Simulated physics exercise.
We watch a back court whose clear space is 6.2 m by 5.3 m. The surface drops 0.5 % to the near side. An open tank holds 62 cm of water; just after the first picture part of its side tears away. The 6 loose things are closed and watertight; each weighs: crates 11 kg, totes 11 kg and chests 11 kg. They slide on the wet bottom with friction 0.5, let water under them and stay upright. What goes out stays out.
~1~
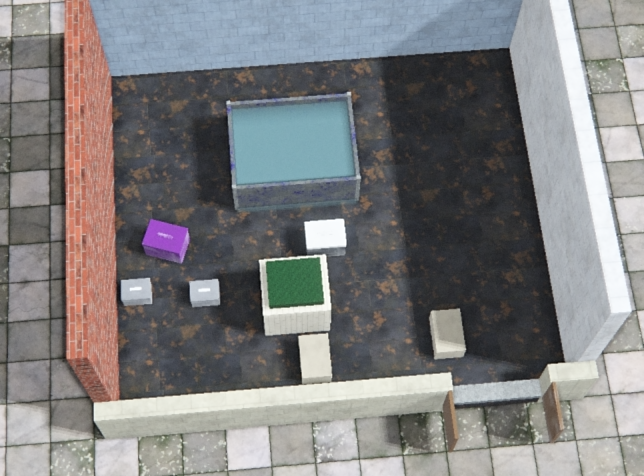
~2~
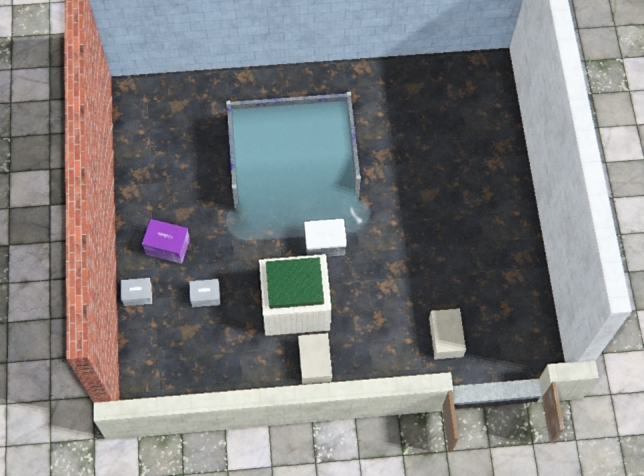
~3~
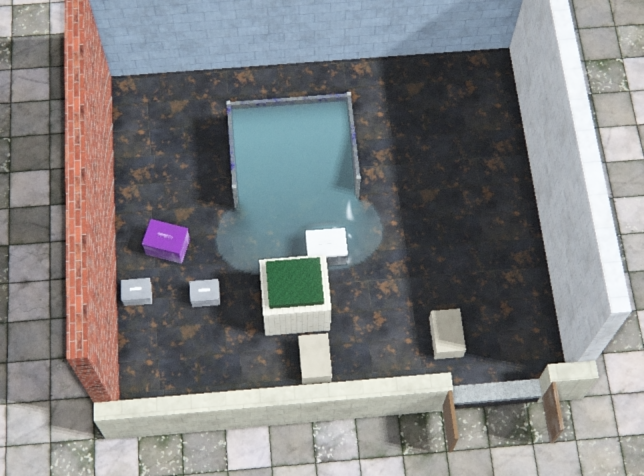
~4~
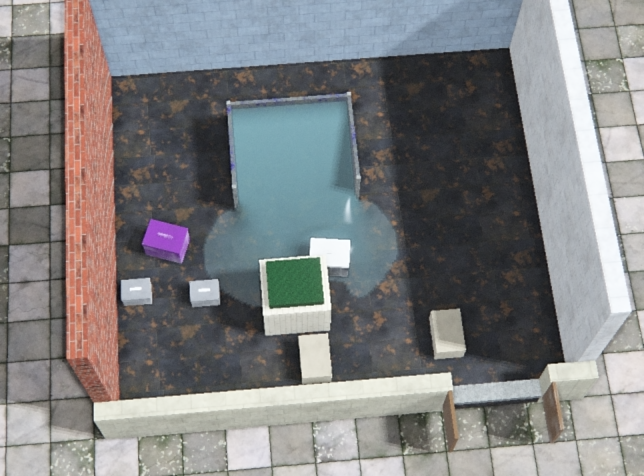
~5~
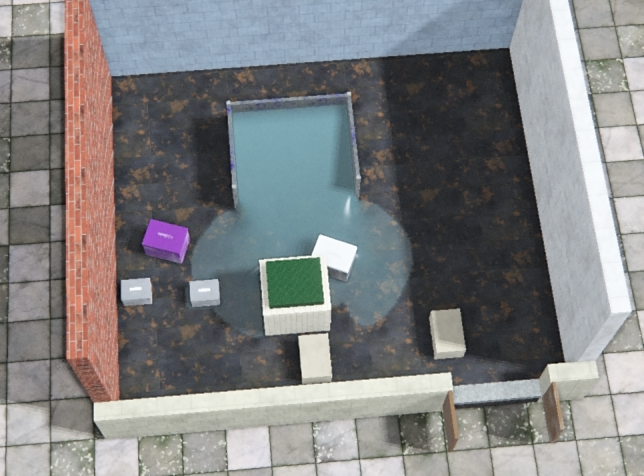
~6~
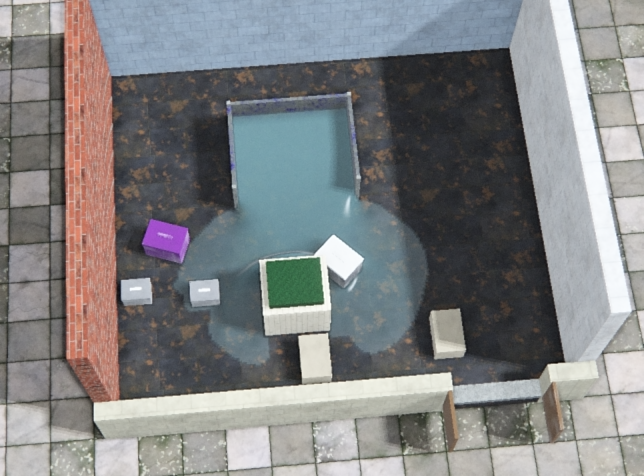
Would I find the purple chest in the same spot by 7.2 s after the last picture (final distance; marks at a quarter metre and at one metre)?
Purple chest ends far away.
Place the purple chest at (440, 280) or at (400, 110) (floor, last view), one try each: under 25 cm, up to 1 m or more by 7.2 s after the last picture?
In turn: It ends far away; it barely shifts.
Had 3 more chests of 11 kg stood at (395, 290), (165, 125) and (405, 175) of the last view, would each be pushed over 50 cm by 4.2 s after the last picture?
In turn: Past it, short of it, short of it.
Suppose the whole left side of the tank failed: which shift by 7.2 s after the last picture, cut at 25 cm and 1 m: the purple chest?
Then the purple chest ends far away.
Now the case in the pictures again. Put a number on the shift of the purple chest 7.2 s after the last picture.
Roughly 200 cm.
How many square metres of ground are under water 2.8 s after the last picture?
About 22 m2.
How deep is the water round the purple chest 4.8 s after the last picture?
About 4 cm.
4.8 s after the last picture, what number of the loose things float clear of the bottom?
2 of them.
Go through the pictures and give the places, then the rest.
The purple chest at (165, 236) rests on the ground; 2.3 m2 under water; 0 of 6 have shifted, in the first frame.
The purple chest at (165, 236), on the bottom; water covers 3.3 m2; 0 of 6 have shifted, in the second frame.
The purple chest at (165, 236), on the bottom; 4.3 m2 under water; 1 of 6 have shifted, in the third frame.
The purple chest at (165, 236), on the bottom; water covers 5.4 m2; 1 of 6 have shifted, in the fourth frame.
The purple chest at (165, 236), on the bottom; water covers 6.5 m2; 1 of 6 have shifted, in the fifth frame.
The purple chest at (165, 236) rests on the ground; 7.8 m2 under water; 1 of 6 have shifted, in the sixth frame.
Then, 0.9 s after the last picture the purple chest is near (165, 236), 0.0 m from its start, aground; 0 of 6 are out; 1 afloat.
Then, 2.8 s after the last picture the purple chest is near (136, 154), 1.4 m from its start, aground; 1 of 6 are out; 2 afloat.
Then, 4.8 s after the last picture the purple chest is near (142, 127), 1.8 m from its start, aground; 1 of 6 are out; 2 afloat.
Then, 7.2 s after the last picture the purple chest is near (142, 115), 2.0 m from its start, aground; 2 of 6 are out; 1 afloat.
